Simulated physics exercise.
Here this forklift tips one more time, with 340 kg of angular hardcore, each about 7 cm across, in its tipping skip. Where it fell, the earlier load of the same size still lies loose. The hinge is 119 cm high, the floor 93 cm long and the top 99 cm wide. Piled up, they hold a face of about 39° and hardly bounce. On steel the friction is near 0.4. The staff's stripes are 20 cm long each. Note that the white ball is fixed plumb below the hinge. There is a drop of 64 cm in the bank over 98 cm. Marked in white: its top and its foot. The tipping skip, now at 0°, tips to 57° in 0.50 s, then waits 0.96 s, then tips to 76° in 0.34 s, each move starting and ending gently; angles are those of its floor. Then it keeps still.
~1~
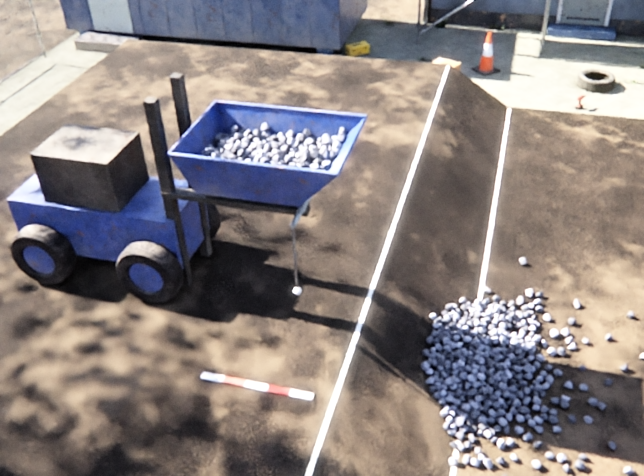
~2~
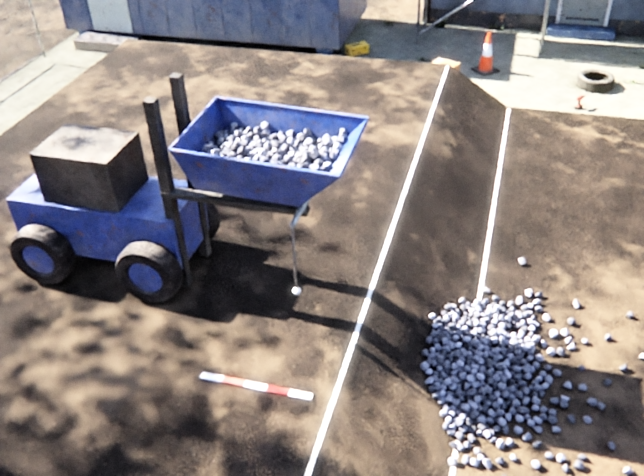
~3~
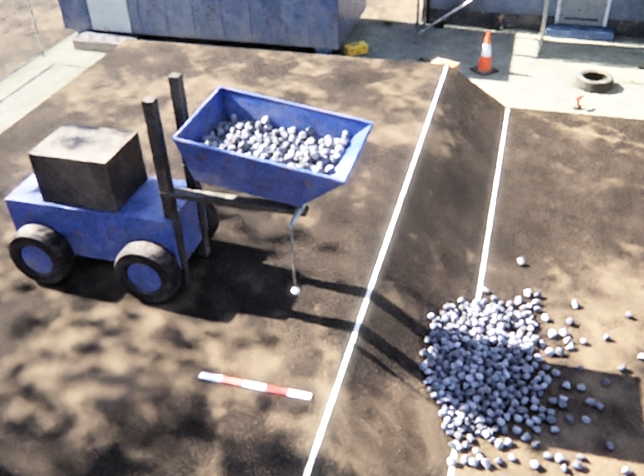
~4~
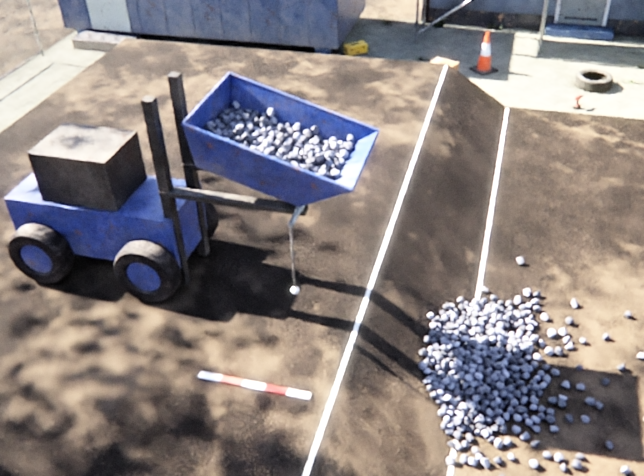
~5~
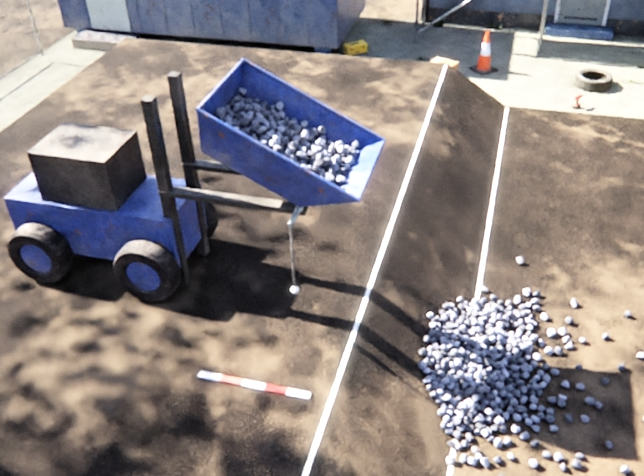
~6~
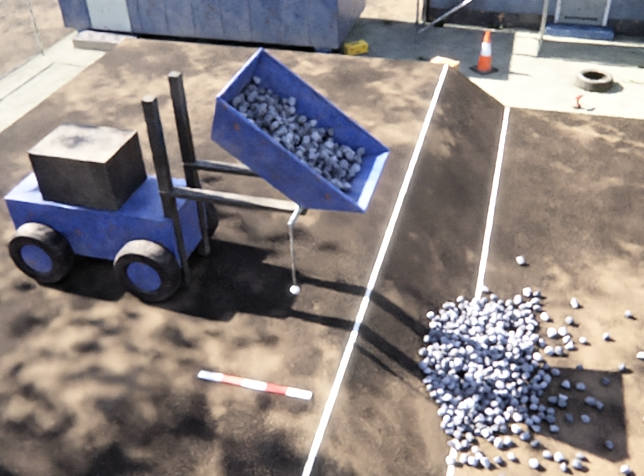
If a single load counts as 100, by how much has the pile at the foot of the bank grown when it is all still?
I would say it has grown by roughly 41 out of 100.
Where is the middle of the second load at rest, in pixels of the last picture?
The middle ends up near (455, 345).
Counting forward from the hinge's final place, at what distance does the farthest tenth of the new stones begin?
It comes to around 200 centimetres.
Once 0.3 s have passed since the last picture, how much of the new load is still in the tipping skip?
100 %.
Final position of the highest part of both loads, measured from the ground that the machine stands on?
10 cm below it.
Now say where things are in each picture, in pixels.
In the first frame, lip at (338, 175), floor tilted 0°, highest stones at (335, 142). The earlier load is highest near (435, 340), 35 cm below ground level, 28 % on the top or the slope, 72 % at the foot of the bank.
In the second frame, the tipping skip is at 2°, its lip at (340, 177); the top of the load is at (300, 138).
In the third frame, the tipping skip is at 8°, its lip at (345, 182); the top of the load is at (236, 130).
In the fourth frame, the tipping skip is at 17°, its lip at (352, 190); the top of the load is at (230, 116).
In the fifth frame, the tipping skip is at 27°, its lip at (359, 201); the top of the load is at (239, 104).
In the sixth frame, the tipping skip is at 37°, its lip at (365, 212); the top of the load is at (251, 93).
Then, 0.1 s after the last picture the floor is at 51°; in per cent of one load, 100 in the tipping skip, 28 on the top or the slope, 72 at the foot of the bank; the foremost stones are at (631, 387).
Then, 0.3 s after the last picture the floor is at 57°; in per cent of one load, 100 in the tipping skip, 28 on the top or the slope, 72 at the foot of the bank; the foremost stones are at (631, 387).
Then, 2.0 s after the last picture the floor is at 76°; in per cent of one load, 27 in the tipping skip, 68 on the top or the slope, 105 at the foot of the bank; the foremost stones are past the picture's edge.
Then, 4.5 s after the last picture the floor is at 76°; in per cent of one load, 0 in the tipping skip, 87 on the top or the slope, 113 at the foot of the bank; the foremost stones are past the picture's edge. Net gain at the foot of the bank, 41.
